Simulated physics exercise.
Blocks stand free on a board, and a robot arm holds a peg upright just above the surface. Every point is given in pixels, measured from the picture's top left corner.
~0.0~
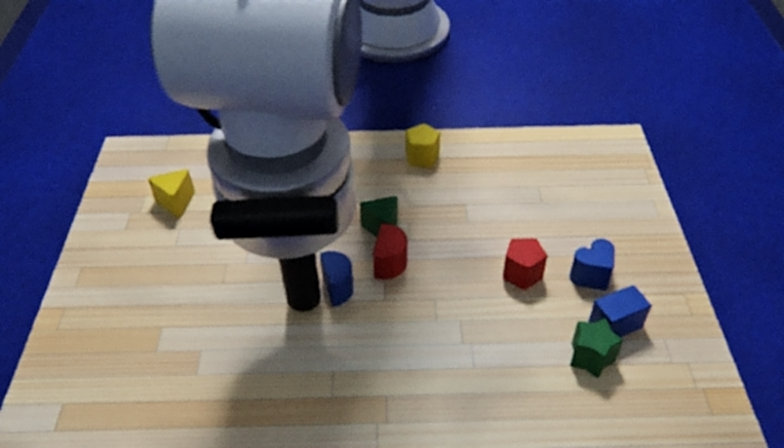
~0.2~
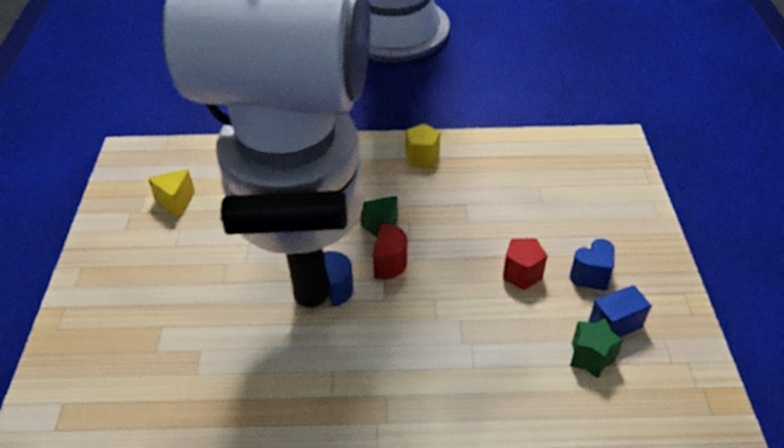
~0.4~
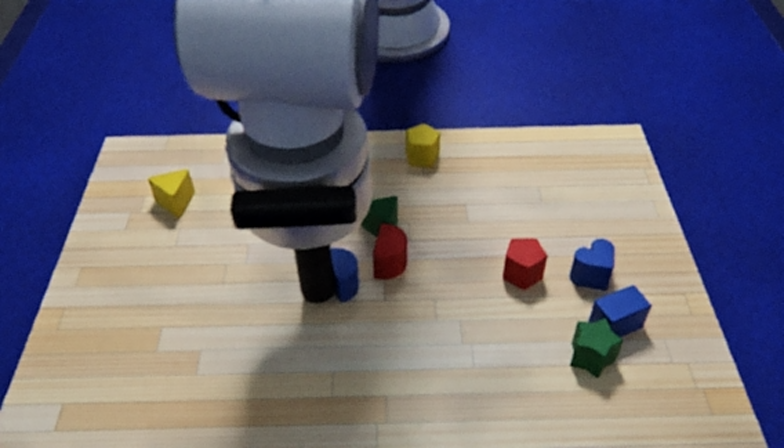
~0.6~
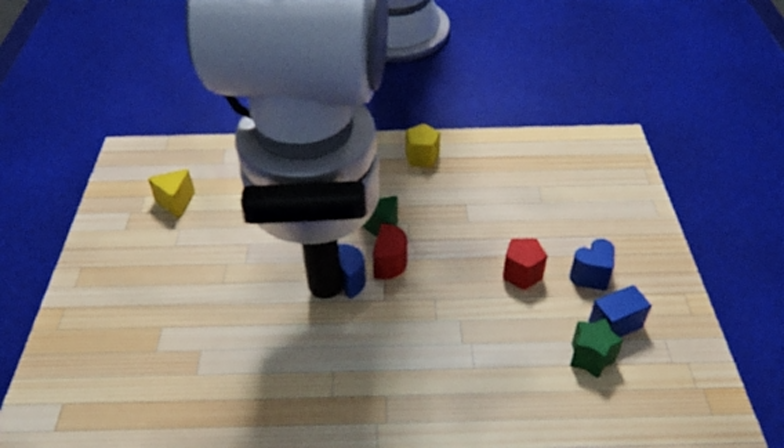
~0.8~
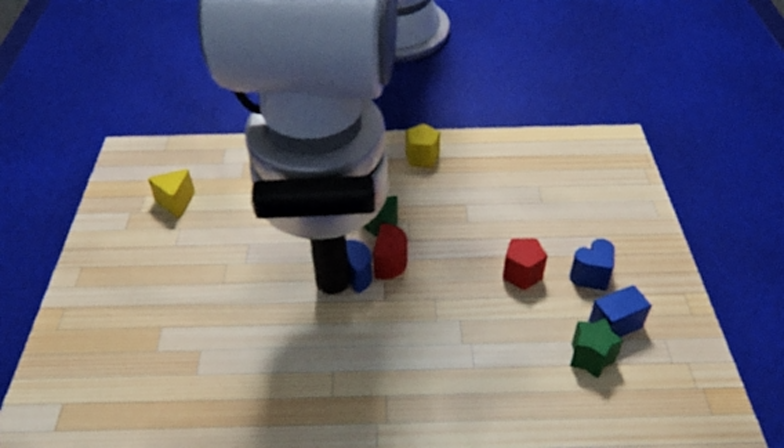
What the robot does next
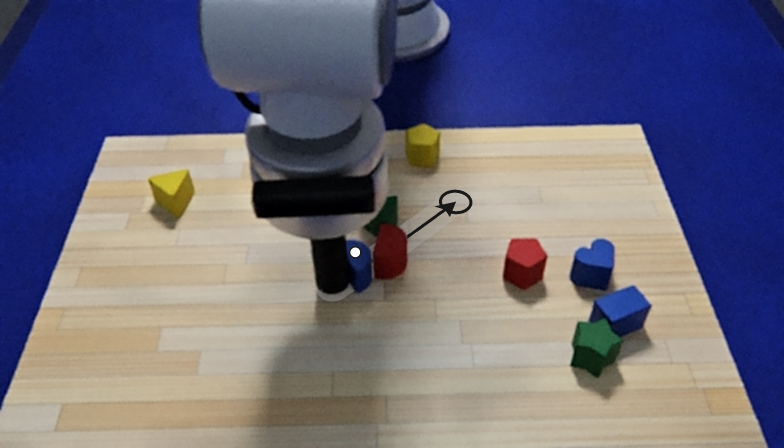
Robot arm moving a black peg slightly rightward across a wooden board, nudging a blue half-round block toward a red one.
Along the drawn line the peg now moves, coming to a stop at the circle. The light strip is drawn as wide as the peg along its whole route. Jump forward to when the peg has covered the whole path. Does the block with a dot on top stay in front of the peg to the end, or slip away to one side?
The block with a dot on top is left behind or beside.
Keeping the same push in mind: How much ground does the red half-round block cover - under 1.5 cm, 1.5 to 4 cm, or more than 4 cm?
The answer will be the long band, over 4 cm.
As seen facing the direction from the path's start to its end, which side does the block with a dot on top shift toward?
To the right.
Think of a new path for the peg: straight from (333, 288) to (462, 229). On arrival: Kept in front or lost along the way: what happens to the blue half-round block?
Still in front.
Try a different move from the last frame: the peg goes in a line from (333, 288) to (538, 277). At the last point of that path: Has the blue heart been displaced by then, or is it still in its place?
Displaced, by a centimetre or more.
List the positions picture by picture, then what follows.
Lower end of the peg (304, 298), tops of blocks, blue half-round block (336, 265), green triangular piece (382, 207), red half-round block (390, 240), yellow pentagon (422, 134), in the first frame.
Peg (311, 294), blocks as before, in the second frame.
Peg (318, 290), blue half-round block (342, 261), in the third frame.
Peg (325, 286), blue half-round block (348, 257), in the fourth frame.
Peg (333, 282), blue half-round block (355, 252), green triangular piece partly hidden, red half-round block (390, 240), yellow pentagon (422, 134), in the fifth frame.
The drawn path runs from (333, 288) directly to (456, 202); the dot is on the blue half-round block.
What follows on the original path. One third of the way, peg (378, 251); blue half-round block (403, 226), turned 20° clockwise; green triangular piece (386, 202), turned 40° anticlockwise; red half-round block (432, 228).
Two thirds of the way, peg (420, 222); blue half-round block (448, 202), turned 40° clockwise; green triangular piece (390, 197), turned 80° anticlockwise; red half-round block (459, 224), turned 35° clockwise.
At the end, peg (456, 195); blue half-round block (478, 192), turned 60° clockwise; green triangular piece (390, 197), turned 80° anticlockwise; red half-round block (459, 224), turned 40° clockwise; yellow pentagon not moved.
